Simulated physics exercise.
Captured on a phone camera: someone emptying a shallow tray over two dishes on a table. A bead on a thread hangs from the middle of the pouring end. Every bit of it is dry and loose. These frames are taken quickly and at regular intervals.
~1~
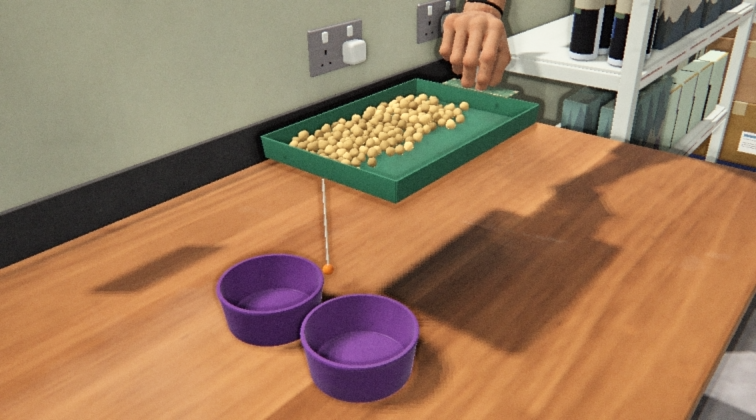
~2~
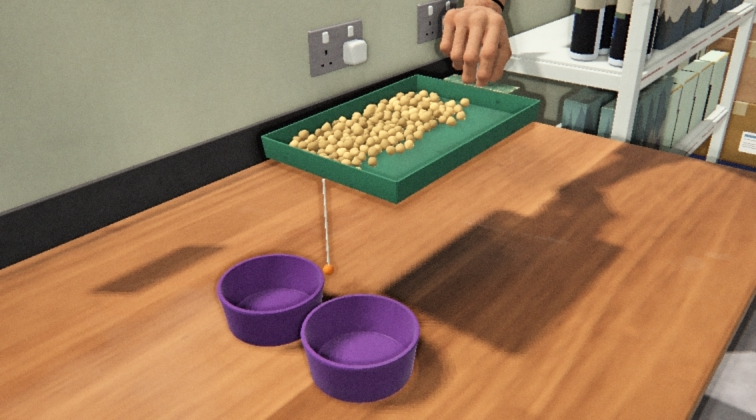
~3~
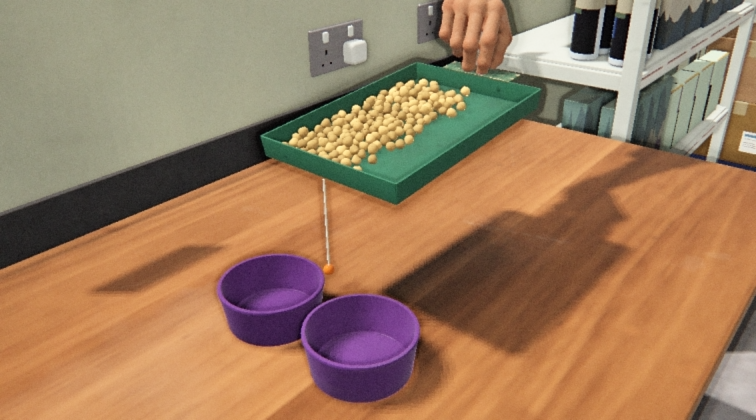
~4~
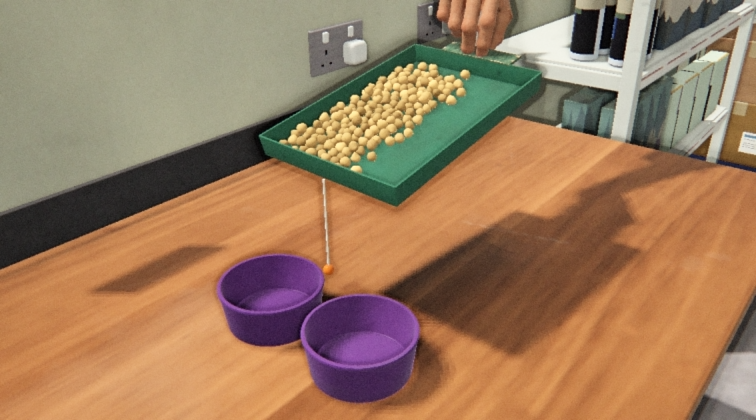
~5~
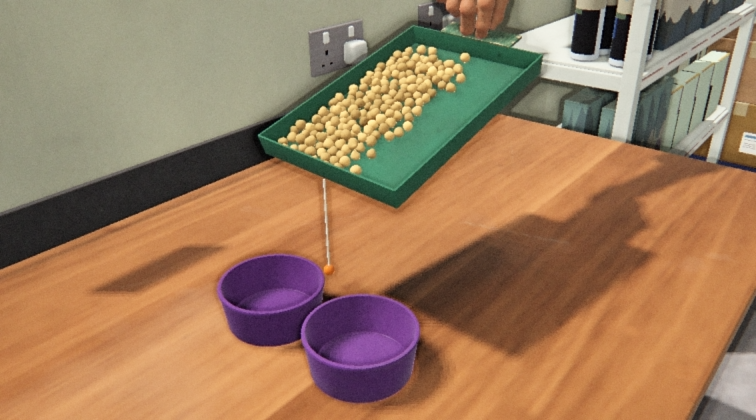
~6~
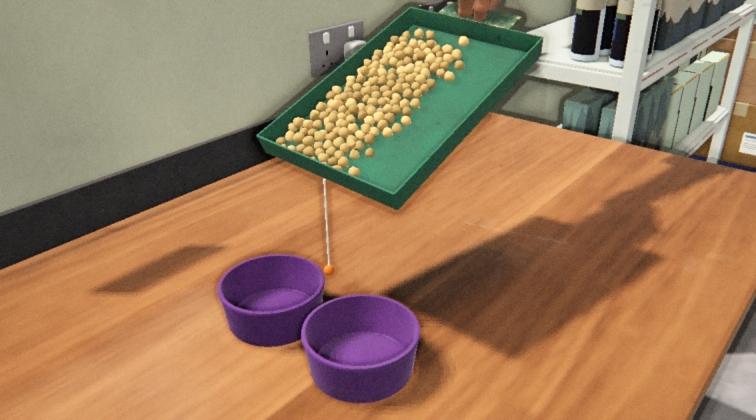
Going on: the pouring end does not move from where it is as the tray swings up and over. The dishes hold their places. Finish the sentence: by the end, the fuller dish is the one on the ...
... right.
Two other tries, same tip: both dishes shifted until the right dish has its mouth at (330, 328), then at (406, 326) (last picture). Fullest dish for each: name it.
In the first try it's the right-side dish, and in the second it's the right-side dish.
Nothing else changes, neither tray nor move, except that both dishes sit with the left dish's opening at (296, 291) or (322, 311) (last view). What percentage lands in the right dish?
Trial 1 near 30 percent, trial 2 near 0 percent.
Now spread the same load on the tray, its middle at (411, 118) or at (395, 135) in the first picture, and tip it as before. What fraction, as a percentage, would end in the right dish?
You'd get near 60 percent first and near 50 percent next.
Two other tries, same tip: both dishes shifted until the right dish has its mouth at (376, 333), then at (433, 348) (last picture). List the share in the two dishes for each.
You'd get 60 per cent first and 30 per cent second.
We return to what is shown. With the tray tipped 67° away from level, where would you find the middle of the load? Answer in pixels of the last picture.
Centre estimate: (346, 131).
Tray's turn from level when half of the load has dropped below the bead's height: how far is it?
It is at around 120 degrees.
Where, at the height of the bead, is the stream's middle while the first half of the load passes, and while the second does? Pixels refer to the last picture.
Around (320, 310) and then (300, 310).
Just after the last frame, tray tipped steeply; almost all on the tray; about a tenth in the air.
A moment on, tray tipped past a quarter turn; almost all on the tray; just a few in the right dish; just a few in the left dish; just a few outside both; just a few in the air.
Further on, tray tipped past a quarter turn; roughly half in the right dish; about a tenth in the left dish; roughly a third outside both.
When it is over, tray tipped past a quarter turn; roughly half in the right dish; about a tenth in the left dish; roughly a third outside both.
